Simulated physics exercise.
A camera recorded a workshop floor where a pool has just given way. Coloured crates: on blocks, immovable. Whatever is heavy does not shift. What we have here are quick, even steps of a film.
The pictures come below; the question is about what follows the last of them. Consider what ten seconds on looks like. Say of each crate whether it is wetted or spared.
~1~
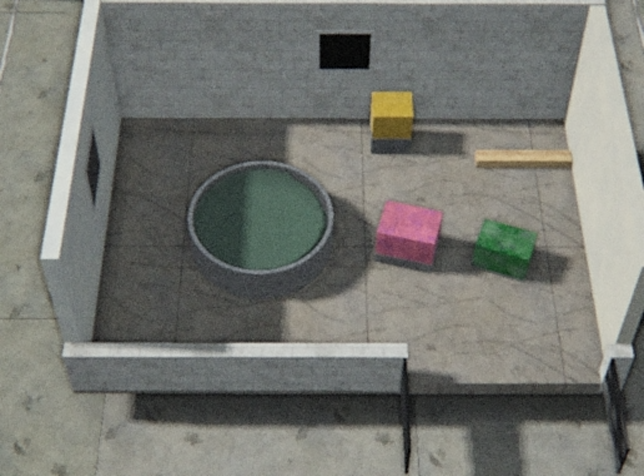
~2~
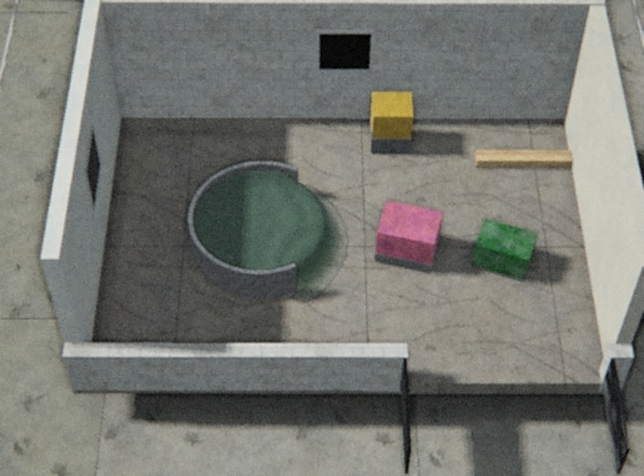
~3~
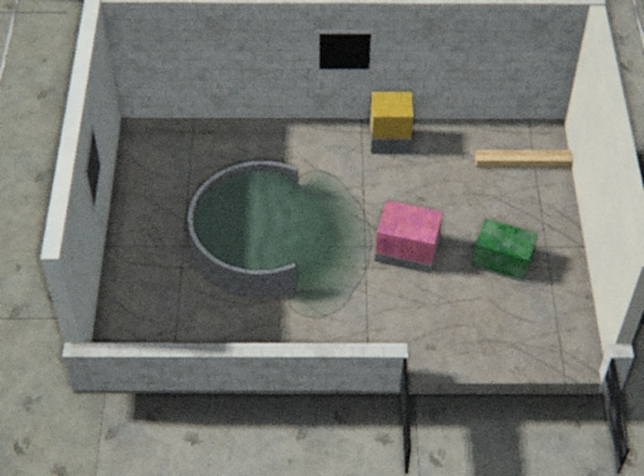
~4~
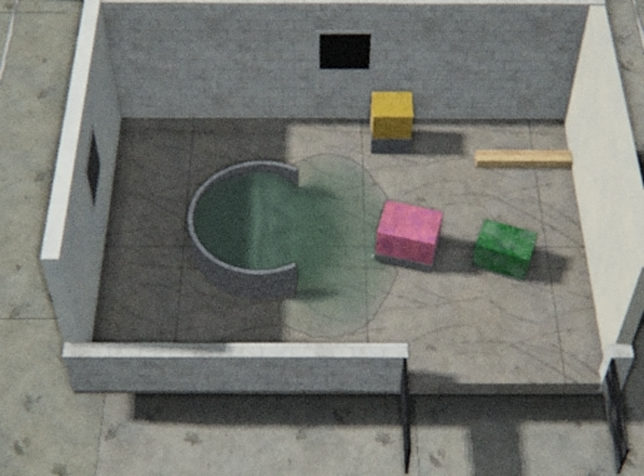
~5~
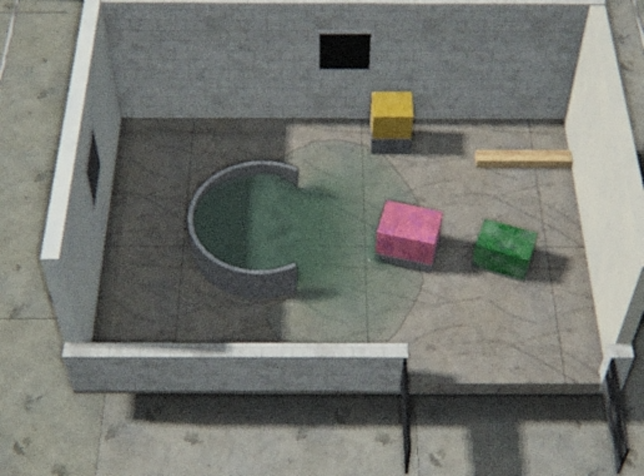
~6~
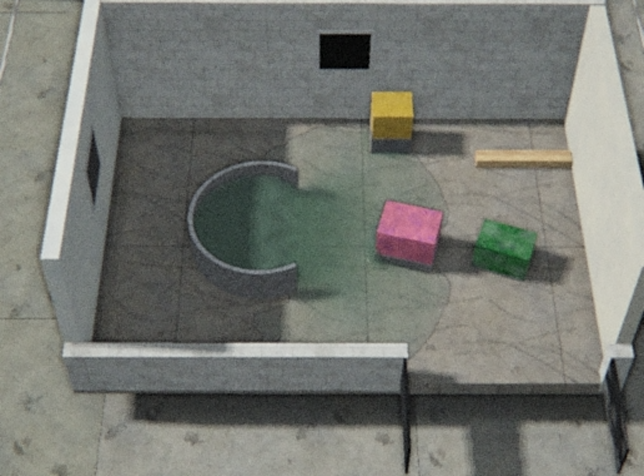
The yellow crate is spared, the pink crate is wetted, the green crate is wetted.
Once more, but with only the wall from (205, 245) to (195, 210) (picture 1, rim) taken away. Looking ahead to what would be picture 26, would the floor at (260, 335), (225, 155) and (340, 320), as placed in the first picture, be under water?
Point one: Reached. Point two: Reached. Point three: Reached.
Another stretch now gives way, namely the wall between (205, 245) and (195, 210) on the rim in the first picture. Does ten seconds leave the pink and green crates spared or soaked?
First the pink crate: It is left alone; then the green crate: It is hit.
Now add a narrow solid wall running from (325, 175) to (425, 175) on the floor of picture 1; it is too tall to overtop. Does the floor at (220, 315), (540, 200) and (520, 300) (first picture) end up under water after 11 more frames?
Outcome by spot, in order - unwatered, watered, watered.
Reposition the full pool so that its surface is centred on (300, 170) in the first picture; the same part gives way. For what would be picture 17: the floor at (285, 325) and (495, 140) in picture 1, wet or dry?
The first is wetted, and then the second is wetted.
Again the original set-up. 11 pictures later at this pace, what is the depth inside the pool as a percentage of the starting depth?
Around 30 in a hundred, give or take.
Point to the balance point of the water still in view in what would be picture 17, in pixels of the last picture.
It is near (373, 233).
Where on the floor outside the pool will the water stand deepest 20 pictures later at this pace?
Somewhere around (570, 159).
A moment on, water covers 40 % of the floor; the yellow crate water round its plinth, the pink crate water round its plinth, the green crate not reached.
Next, water covers 55 % of the floor; the yellow crate water round its plinth, the pink crate water round its plinth, the green crate water round its plinth.
Then, water covers 65 % of the floor; the yellow crate water round its plinth, the pink crate water round its plinth, the green crate water round its plinth.
Later, water covers 85 % of the floor; the yellow crate water round its plinth, the pink crate water round its plinth, the green crate water round its plinth.
In the end, water covers 95 % of the floor; the yellow crate stayed above the water, the pink crate was topped, the green crate was topped.
